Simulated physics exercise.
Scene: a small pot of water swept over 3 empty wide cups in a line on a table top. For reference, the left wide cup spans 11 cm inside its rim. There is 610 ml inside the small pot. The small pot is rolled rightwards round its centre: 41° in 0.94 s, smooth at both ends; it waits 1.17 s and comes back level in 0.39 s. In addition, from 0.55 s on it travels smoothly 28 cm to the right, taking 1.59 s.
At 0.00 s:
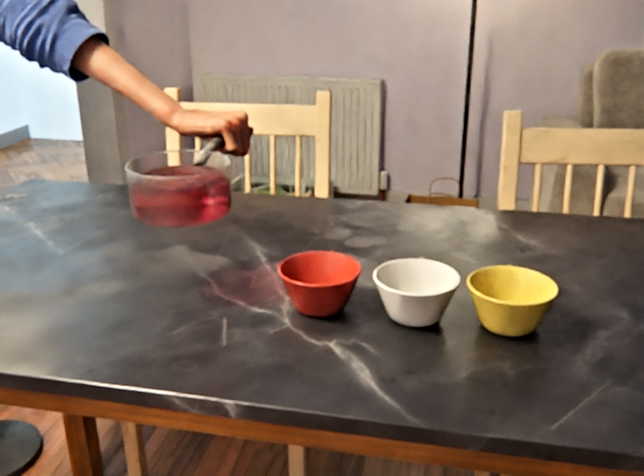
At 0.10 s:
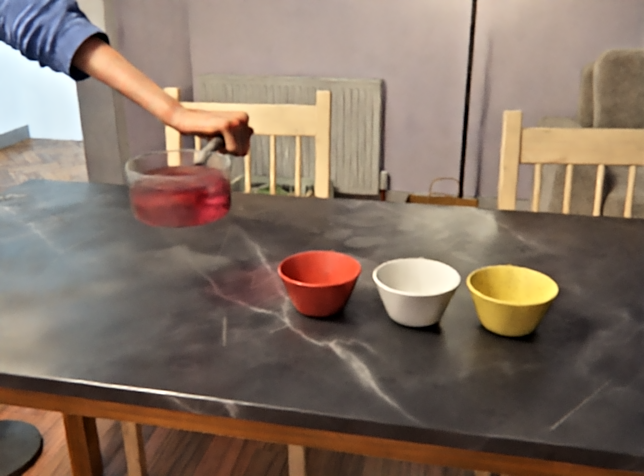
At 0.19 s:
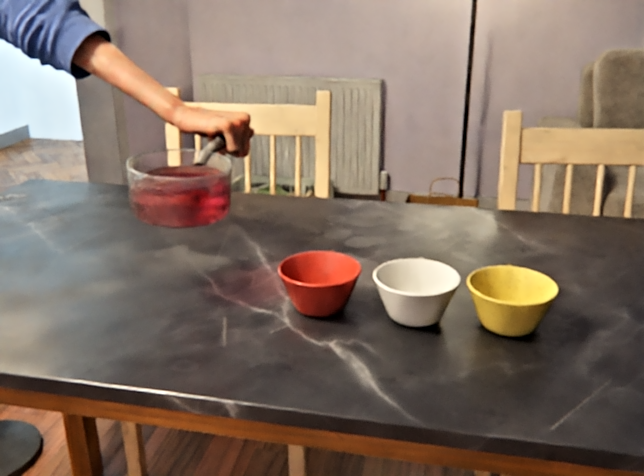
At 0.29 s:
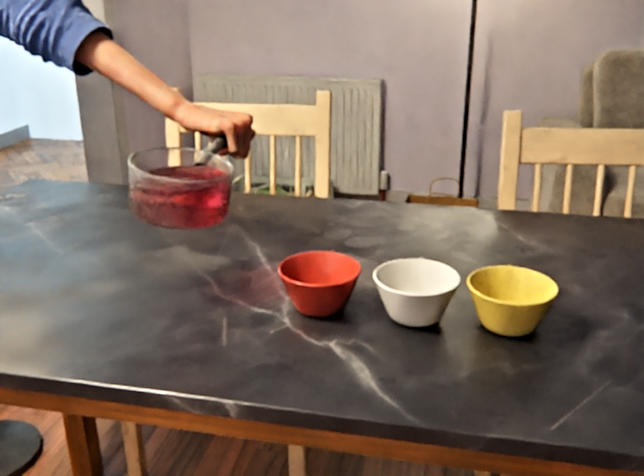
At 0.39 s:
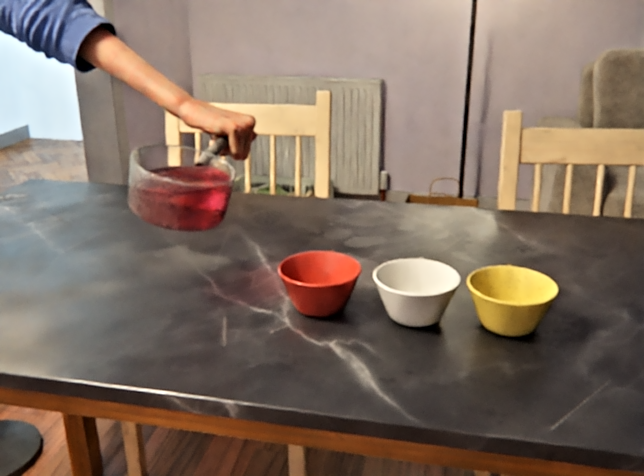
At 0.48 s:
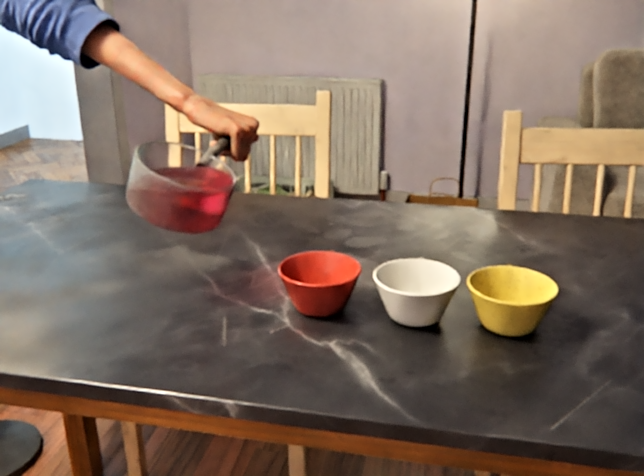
A hand holding a clear pot of red liquid gradually tilts it rightwards beside red, white and yellow cups on a dark table.
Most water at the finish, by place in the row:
First in the row.
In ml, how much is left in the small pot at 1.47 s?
Liquid remaining: Approx. 350 ml.
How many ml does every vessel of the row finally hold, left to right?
The left one ends with roughly 140 ml, the middle one with roughly 90 ml, and the right one with roughly 0 ml.
Then, 1.05 s in, the tilt is 41° and from the left they hold 55 ml, 0 ml, 0 ml, the small pot 440 ml, and 45 ml is on the table top.
Then, 1.47 s in, the tilt is 41° and from the left they hold 135 ml, 15 ml, 0 ml, the small pot 350 ml, and 80 ml is on the table top.
Then, 1.91 s in, the tilt is 41° and from the left they hold 135 ml, 75 ml, 0 ml, the small pot 295 ml, and 90 ml is on the table top.
Then, 2.38 s in, the tilt is 8° and from the left they hold 135 ml, 90 ml, 5 ml, the small pot 275 ml, and 110 ml is on the table top.
Finally, from the left they hold 135 ml, 90 ml, 5 ml, the small pot 275 ml, and 110 ml is on the table top.
